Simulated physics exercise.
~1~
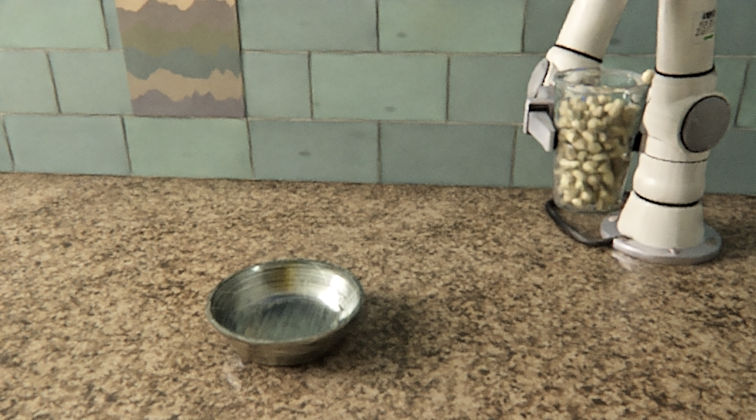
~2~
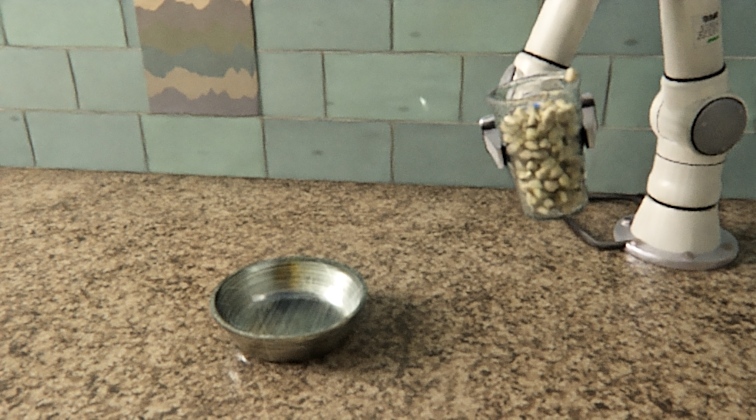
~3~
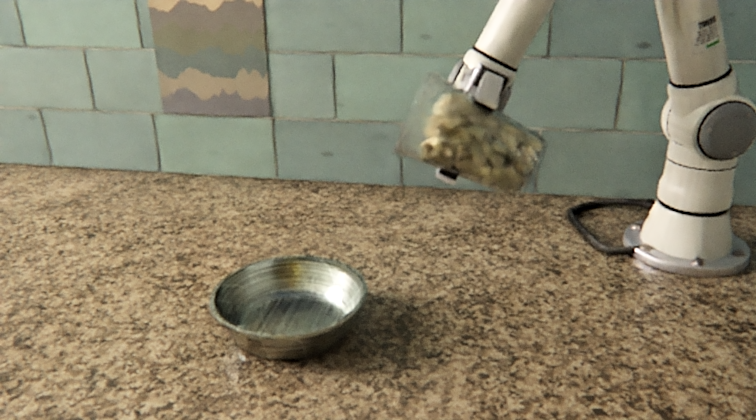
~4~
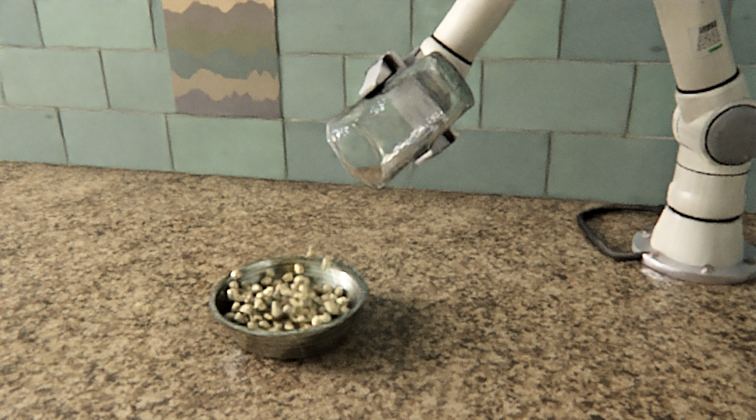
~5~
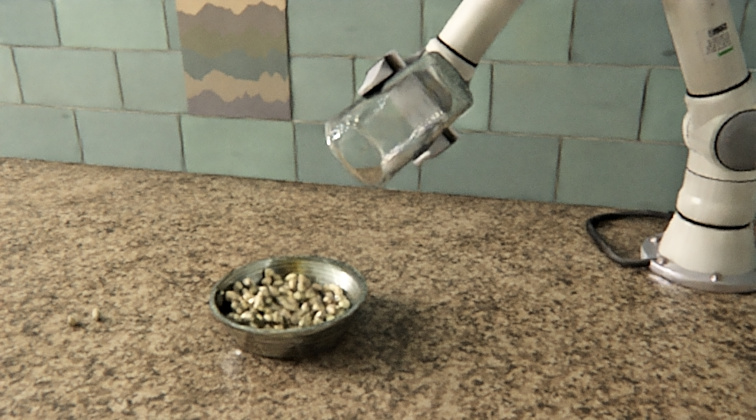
A white robot arm grips a clear glass tumbler full of pale beans at the right of a speckled brown countertop, seen from the front and slightly above. Behind it runs a wall of green tiles with a wavy patterned strip, and a shallow metal bowl sits empty left of centre. The arm carries the tumbler left, then lifts and tips it onto its side. It tilts further until the mouth points down towards the bowl, and the beans drop in. The emptied tumbler stays tilted in the air while the beans lie heaped in the bowl, with a couple stray on the counter at left.
